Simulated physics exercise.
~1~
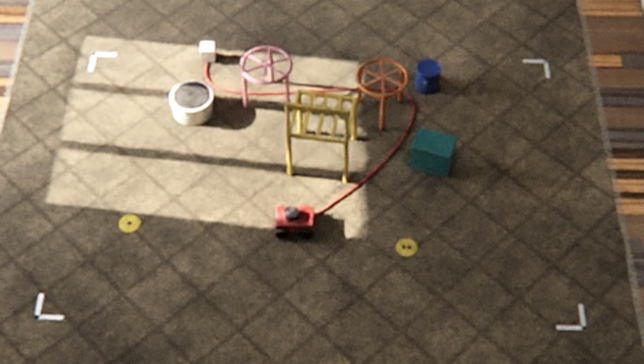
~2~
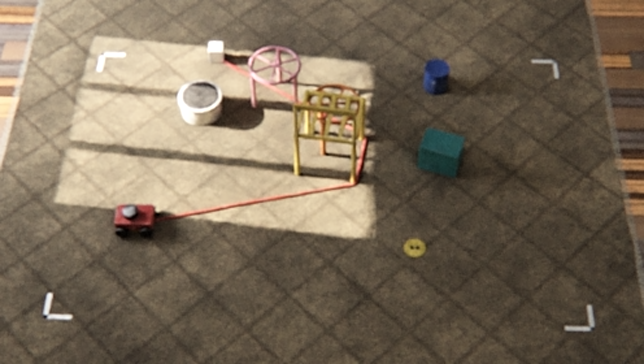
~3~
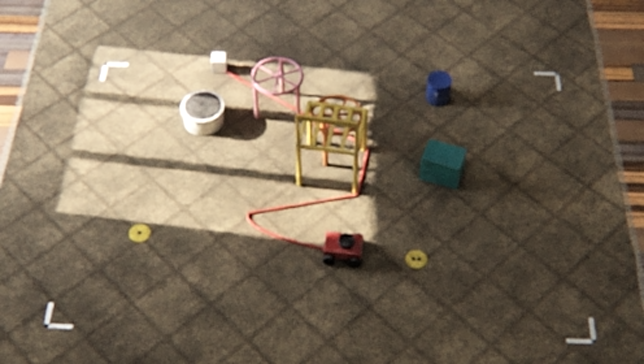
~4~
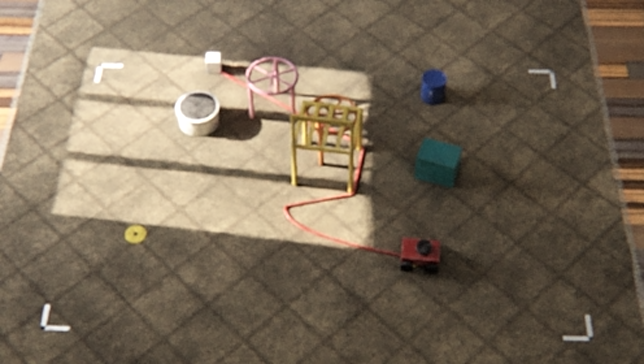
The video shows a small red cart on a tiled floor, trailing a red lead among stools, containers and a yellow frame. It drives left as the orange stool shifts behind the frame, then returns right, stopping at the right-hand yellow mark with its lead slack and still attached.
